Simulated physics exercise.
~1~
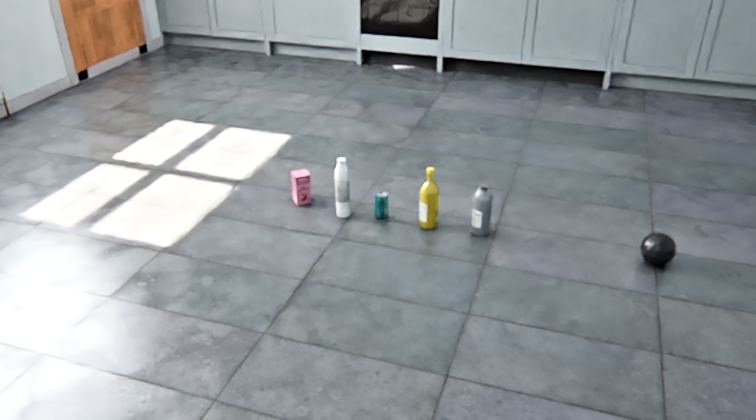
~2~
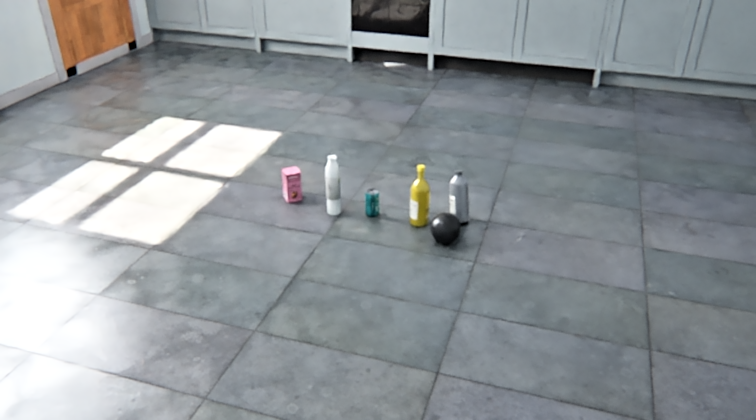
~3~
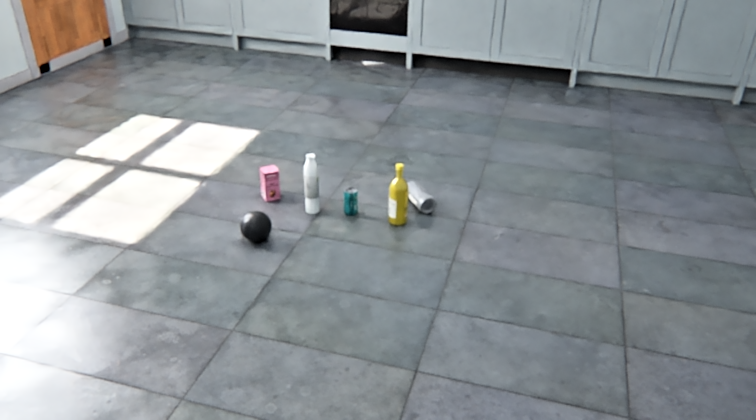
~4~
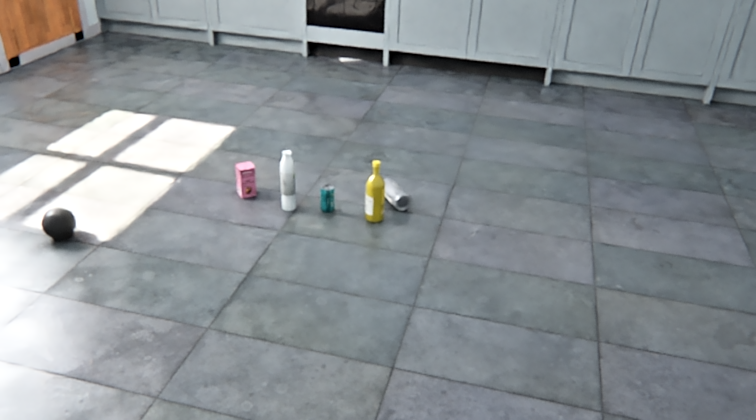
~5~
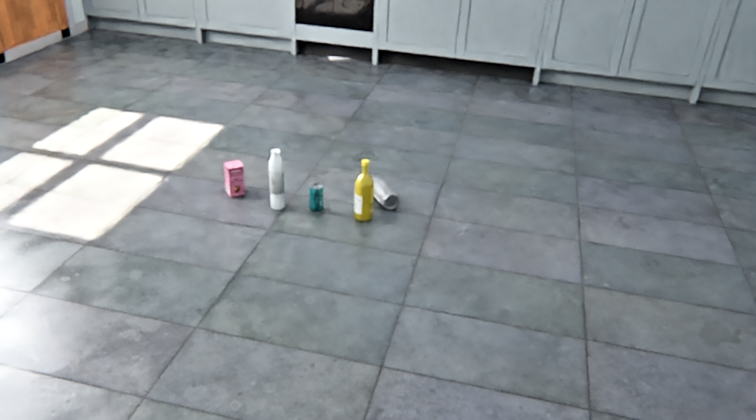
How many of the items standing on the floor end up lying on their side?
Just one of them, the grey bottle, ends up on its side, lying behind the yellow bottle.
A black ball rolls left across the floor, and the grey bottle topples over.
